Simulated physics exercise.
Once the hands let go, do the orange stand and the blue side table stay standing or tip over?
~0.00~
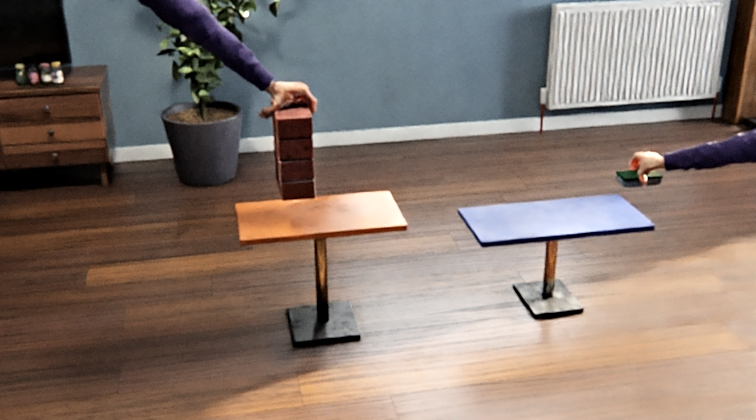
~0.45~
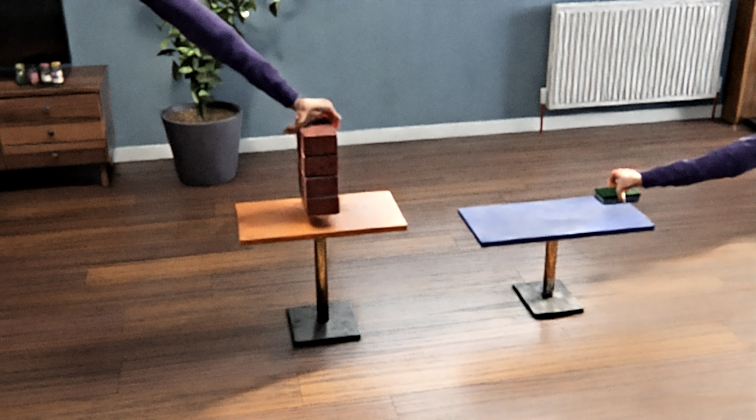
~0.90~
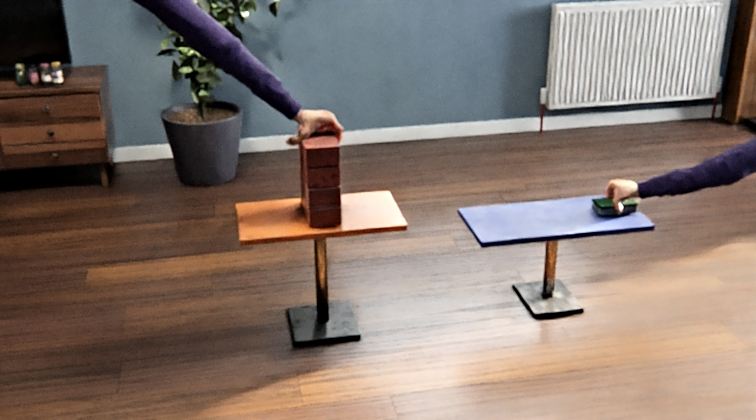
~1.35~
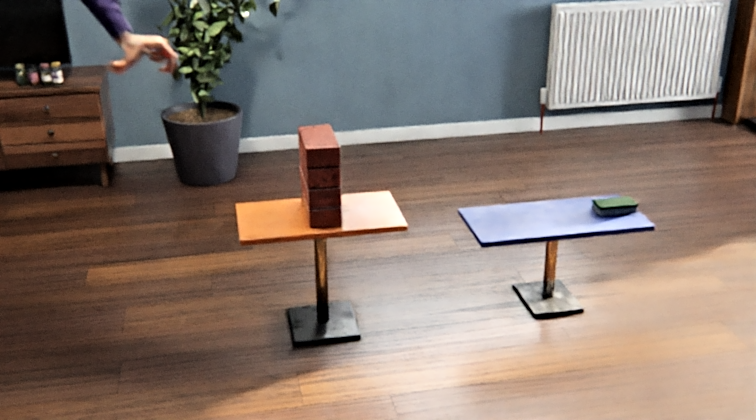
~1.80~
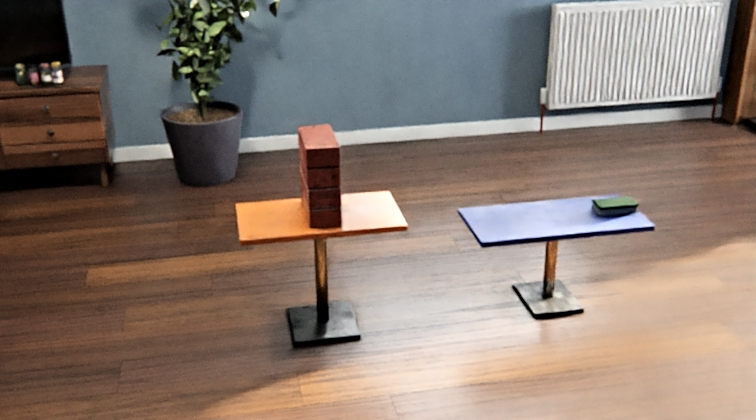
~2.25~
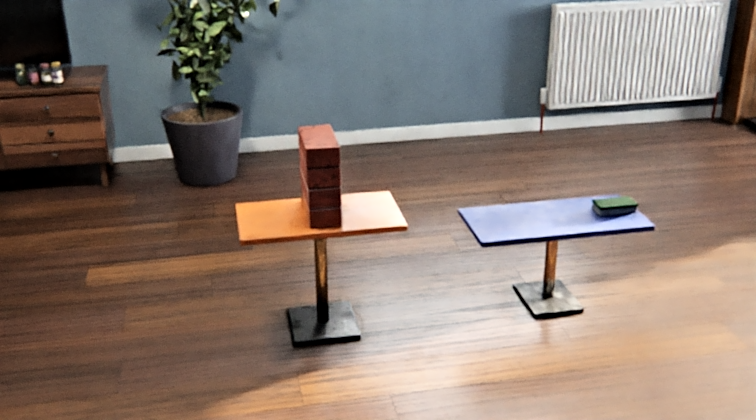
Both stay standing. The orange stand and the blue side table each remain flat on their bases with their loads on top.
In a room with a wooden floor, one hand lowers a stack of red bricks onto an orange stand while another sets a green-topped sponge near the right end of a blue side table. The hands let go and withdraw, and both tables stay upright with their loads.
